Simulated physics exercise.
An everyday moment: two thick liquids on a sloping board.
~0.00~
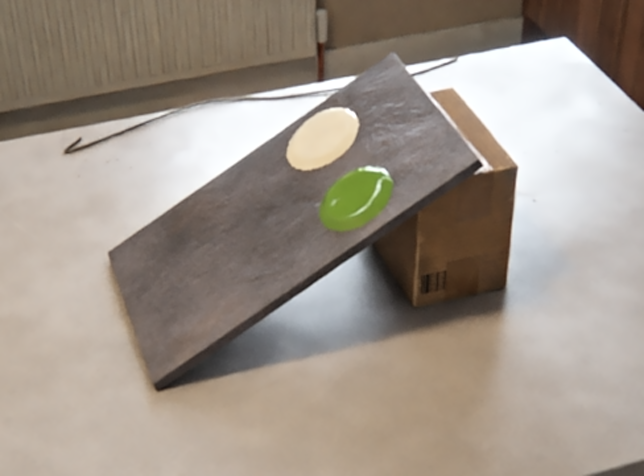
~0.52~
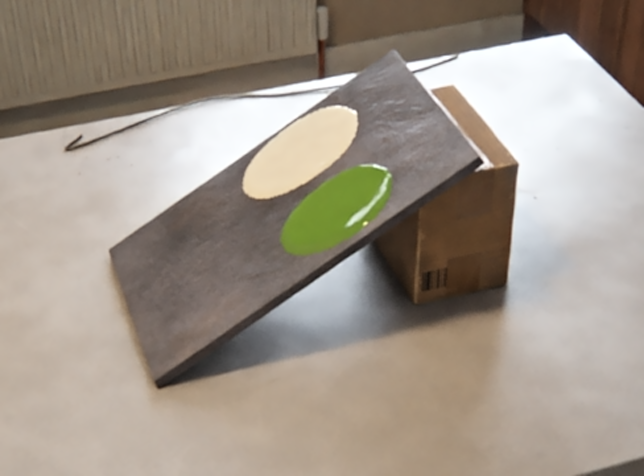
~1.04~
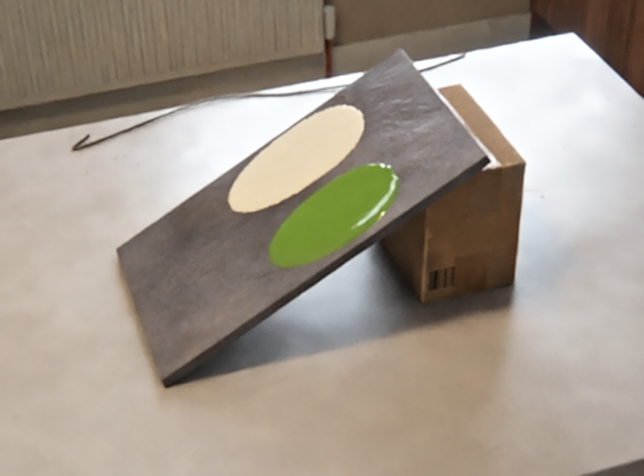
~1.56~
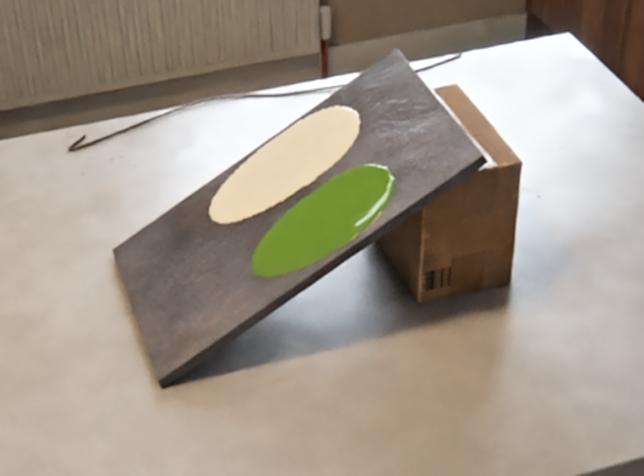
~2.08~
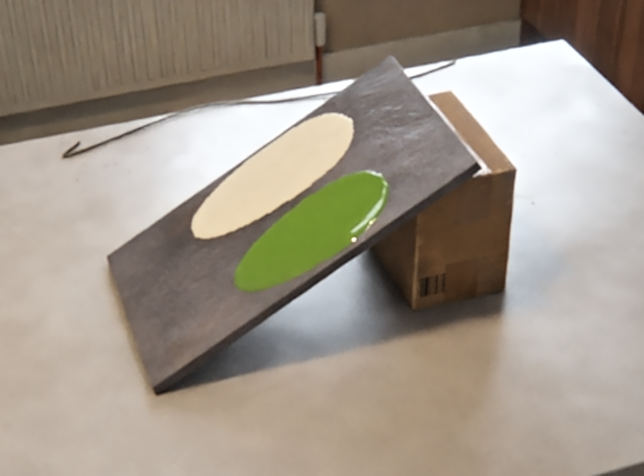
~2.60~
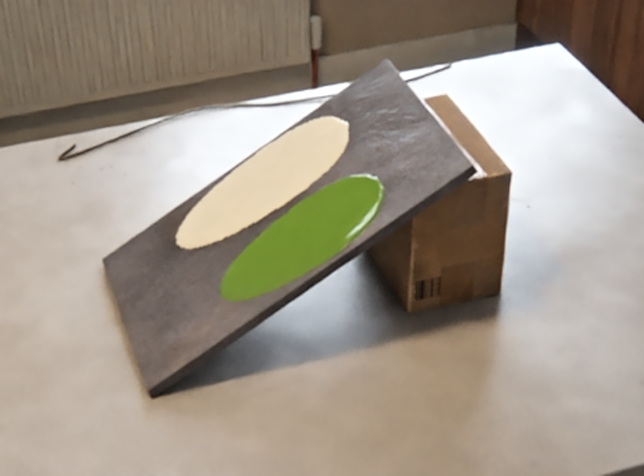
Two puddles of thick paint, one cream-white and one green, crept side by side down a dark board propped against a cardboard box, stretching from small ovals into long ones toward the lower left.
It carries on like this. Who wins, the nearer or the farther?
First at the edge is the back one.
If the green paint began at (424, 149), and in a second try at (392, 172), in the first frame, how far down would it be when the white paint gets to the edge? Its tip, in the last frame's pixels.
First near (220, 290), then near (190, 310).
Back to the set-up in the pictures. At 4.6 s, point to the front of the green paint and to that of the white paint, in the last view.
About (195, 311) and (148, 261).
By 4.6 s, the green paint is three quarters of the way down; the white paint is close to the edge.
By 6.3 s, the green paint is close to the edge; the white paint is close to the edge.
By 7.6 s, the green paint is close to the edge; the white paint is at the low edge.
